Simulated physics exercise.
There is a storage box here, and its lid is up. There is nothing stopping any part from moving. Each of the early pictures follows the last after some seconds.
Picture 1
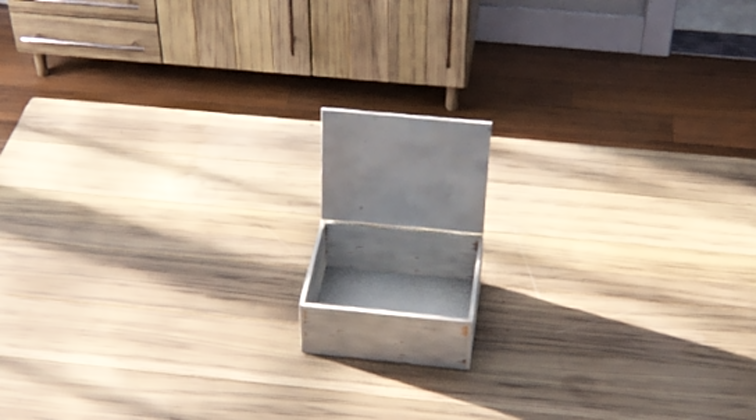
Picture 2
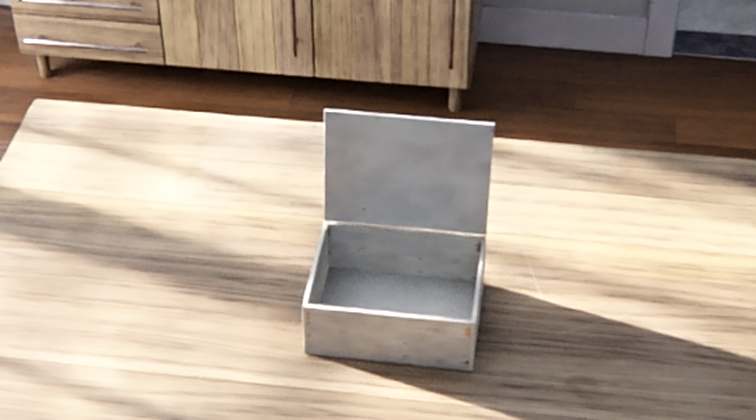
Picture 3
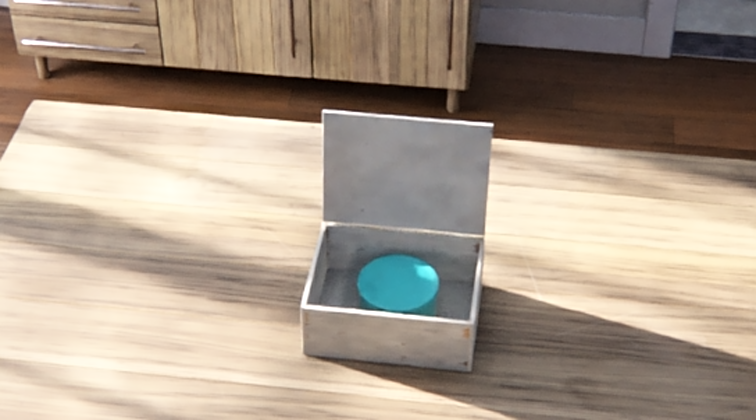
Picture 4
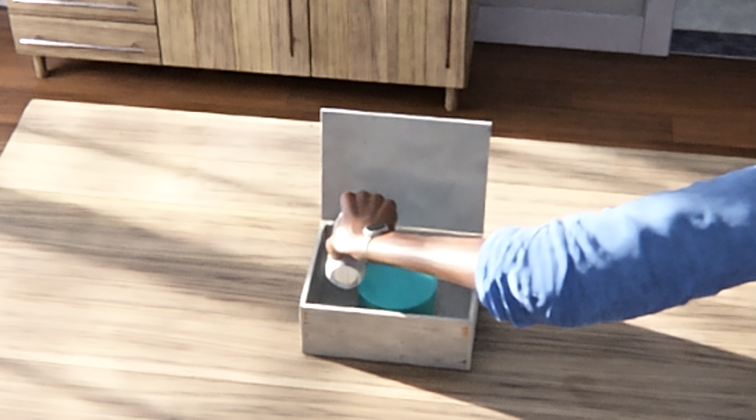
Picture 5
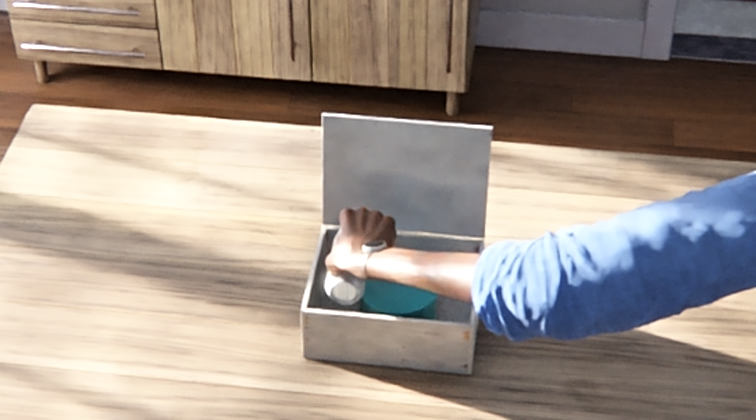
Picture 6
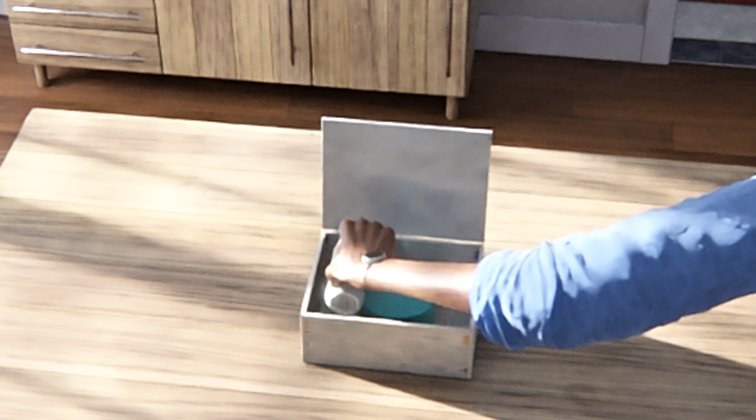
A turquoise tub appears in the open gray box, then a hand lowers a whitish object beside it.
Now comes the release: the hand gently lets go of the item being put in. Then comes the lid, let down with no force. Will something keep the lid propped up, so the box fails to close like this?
The lid is fully lowered.
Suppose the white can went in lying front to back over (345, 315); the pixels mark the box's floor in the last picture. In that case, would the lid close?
Then it closes.
Then, 1.30 s past the last view, lid 79° above the rim; white can displaced about its own width near (338, 302).
Then, 1.80 s past the last view, lid 36° above the rim; white can displaced about its own width near (337, 302).
Finally, lid shut; moved from the start, white can; turquoise tub still in place. Final places as the last picture's camera would see them, white can near (337, 302).
